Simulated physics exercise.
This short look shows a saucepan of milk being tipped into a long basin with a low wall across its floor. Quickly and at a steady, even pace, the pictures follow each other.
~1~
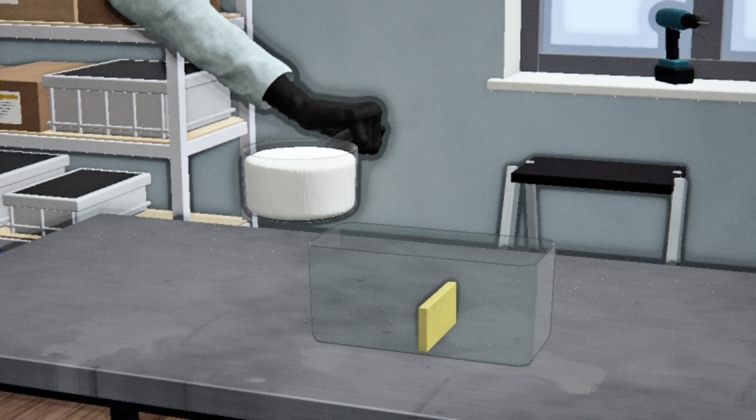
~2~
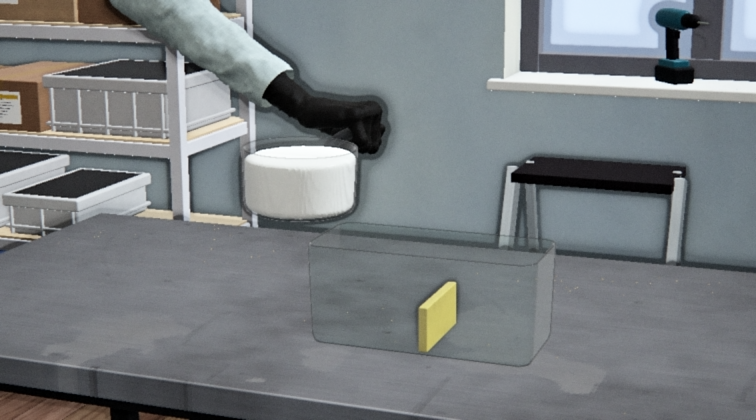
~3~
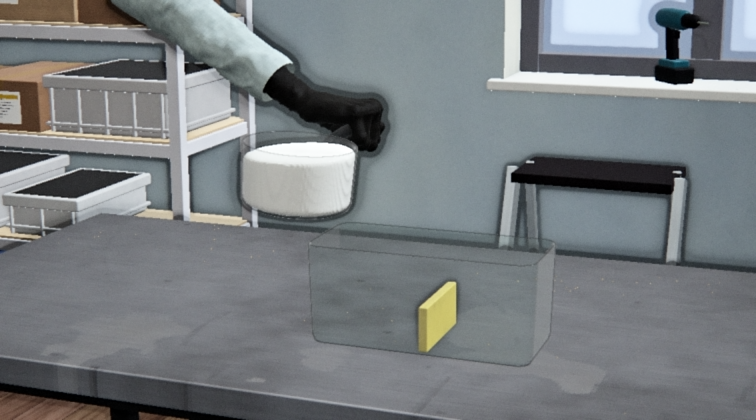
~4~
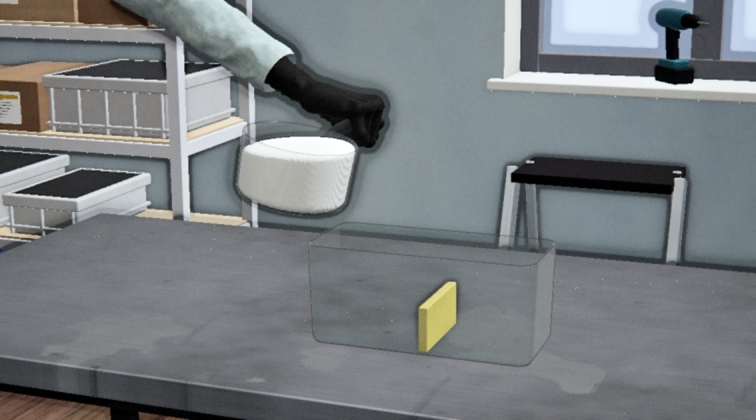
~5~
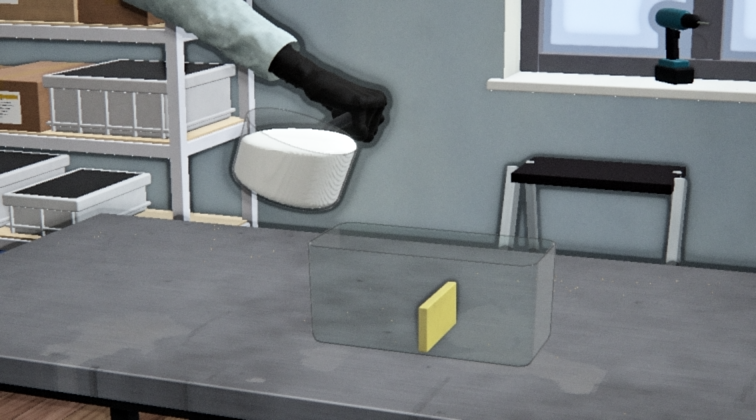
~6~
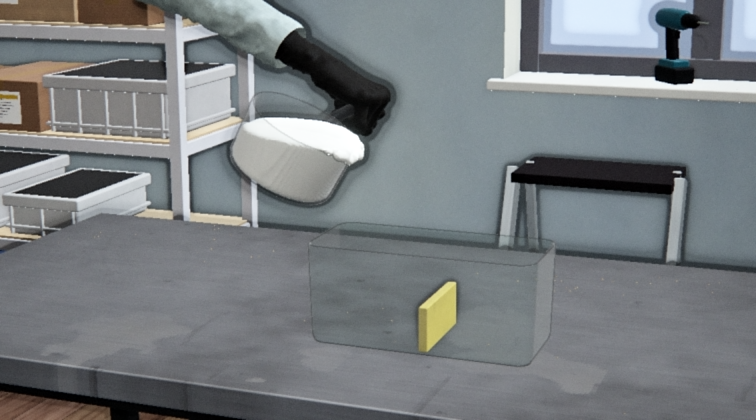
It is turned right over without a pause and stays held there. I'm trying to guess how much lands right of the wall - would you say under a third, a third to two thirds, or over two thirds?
I would say a third to two thirds.
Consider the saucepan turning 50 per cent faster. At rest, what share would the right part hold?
Roughly 50 in a hundred.
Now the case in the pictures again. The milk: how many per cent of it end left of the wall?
I'd put it near 50 per cent.
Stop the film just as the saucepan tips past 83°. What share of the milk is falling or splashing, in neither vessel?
It comes to around 40 per cent.
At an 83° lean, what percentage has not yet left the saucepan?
Near 45 percent is still in there.
A moment on, the saucepan is tipped on its side and 46 per cent is still to pour, 13 is left of the wall and 0 right of it.
Next, the saucepan is tipped on its side and 8 per cent is still to pour, 22 is left of the wall and 55 right of it.
Then the saucepan is tipped on its side and 1 per cent is still to pour, 42 is left of the wall and 41 right of it.
Later the saucepan is tipped on its side and 0 per cent is still to pour, 51 is left of the wall and 46 right of it.
Finally, 52 per cent lies left of the wall, 45 right of it and 3 outside.
